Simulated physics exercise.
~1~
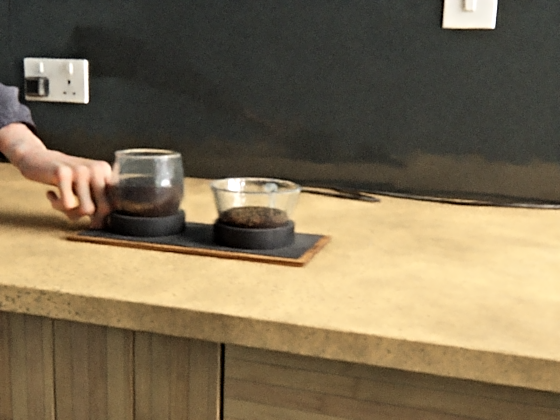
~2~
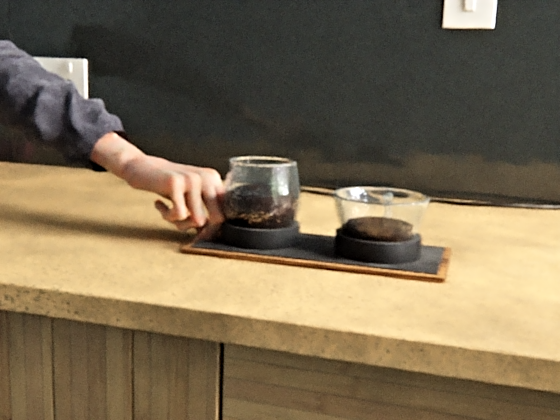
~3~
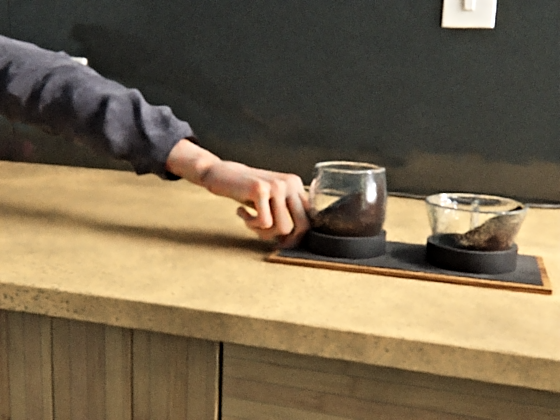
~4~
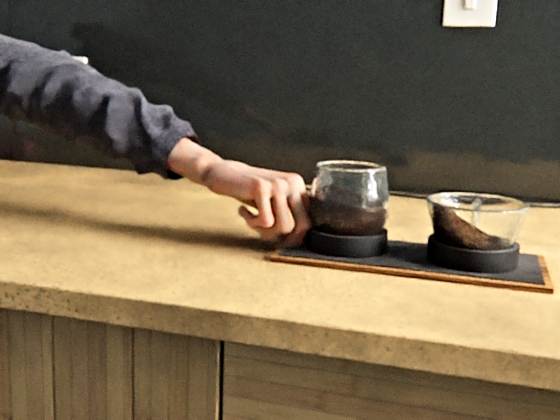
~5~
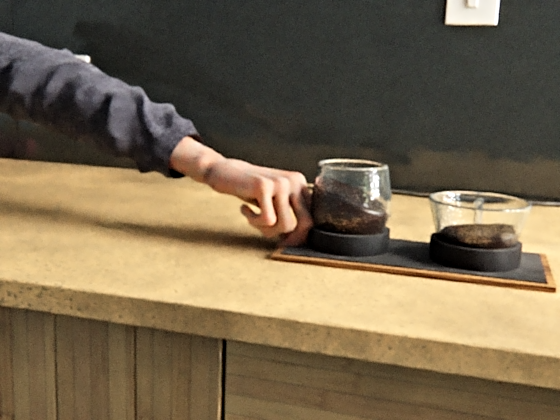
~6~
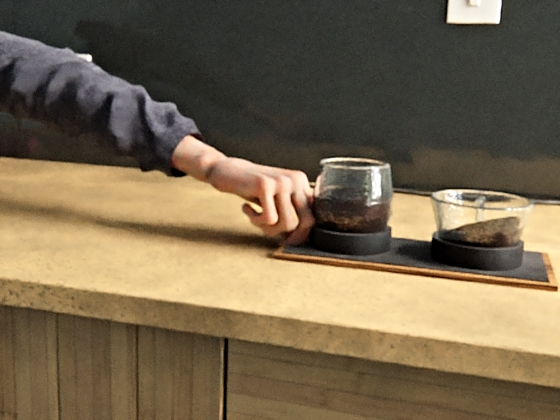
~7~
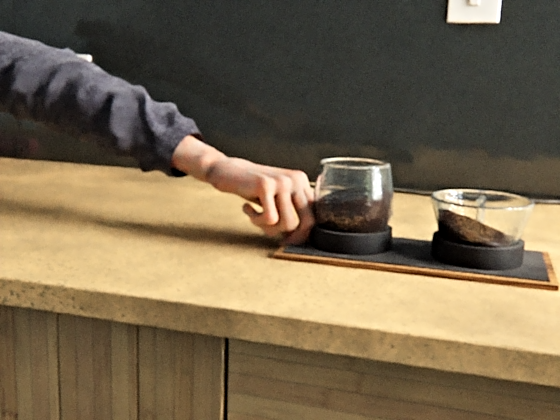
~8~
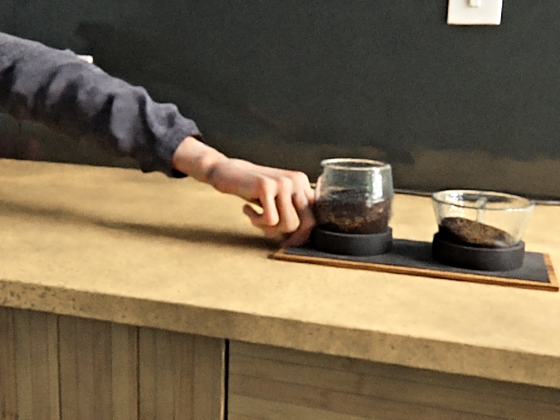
On a stone-like countertop, a hand slides a tray of two glasses rightward and stops, dark coffee sloshing inside, both staying upright.
